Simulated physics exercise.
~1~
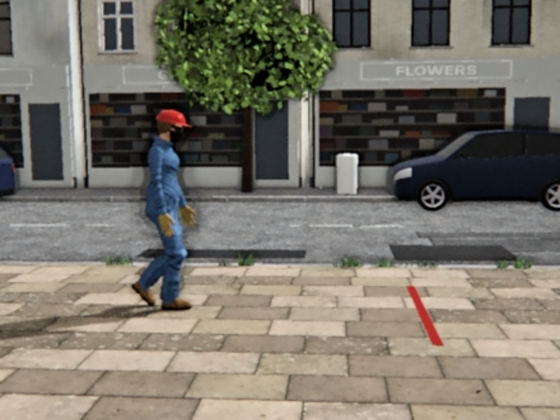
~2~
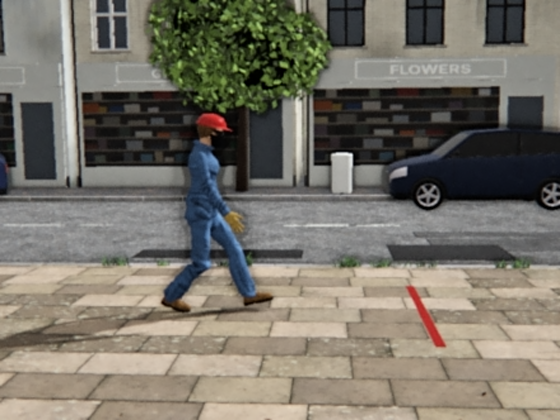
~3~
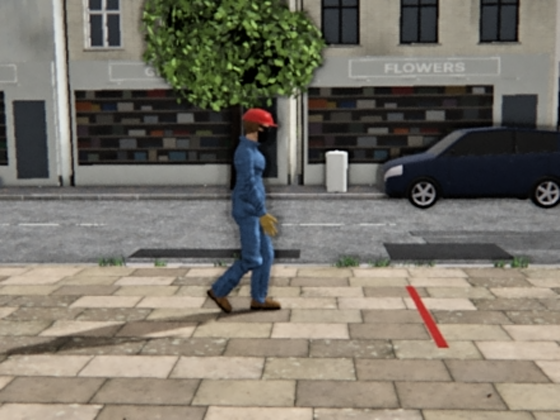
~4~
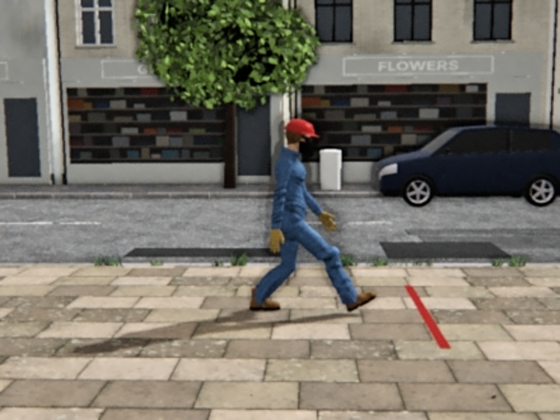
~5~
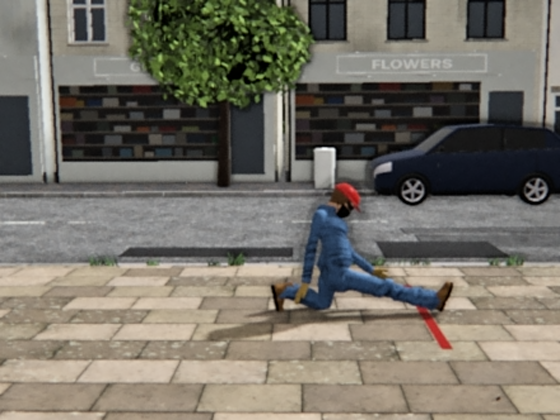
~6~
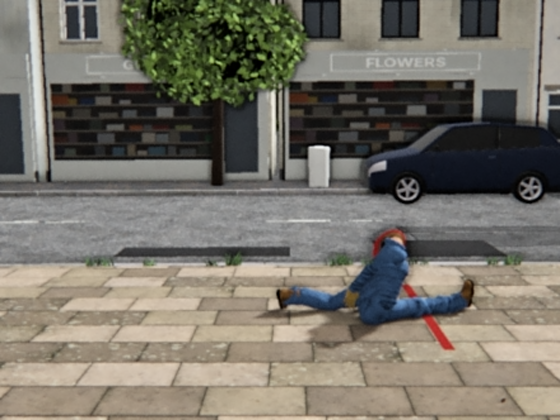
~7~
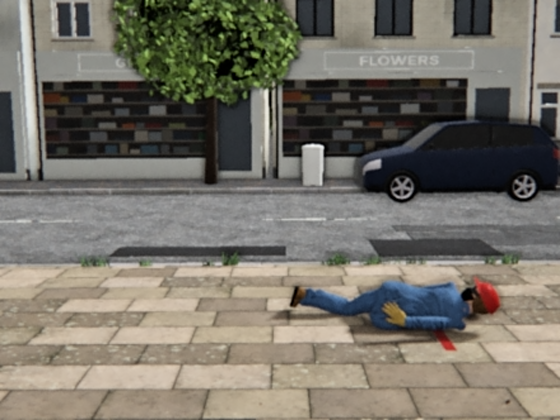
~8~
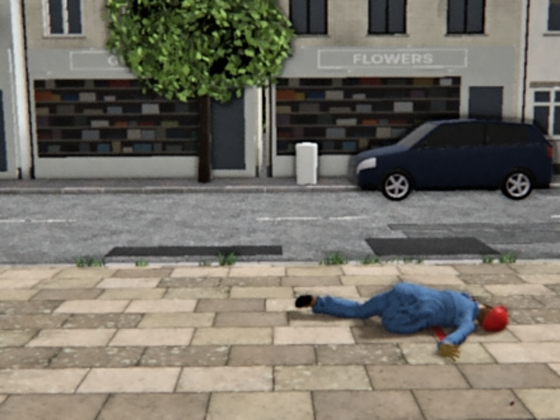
The video shows a person in blue overalls and a red cap walking right along a paved sidewalk toward a red strip, then dropping into a wide split, folding forward and toppling, ending lying on the ground with the head past the strip and hips short of it.
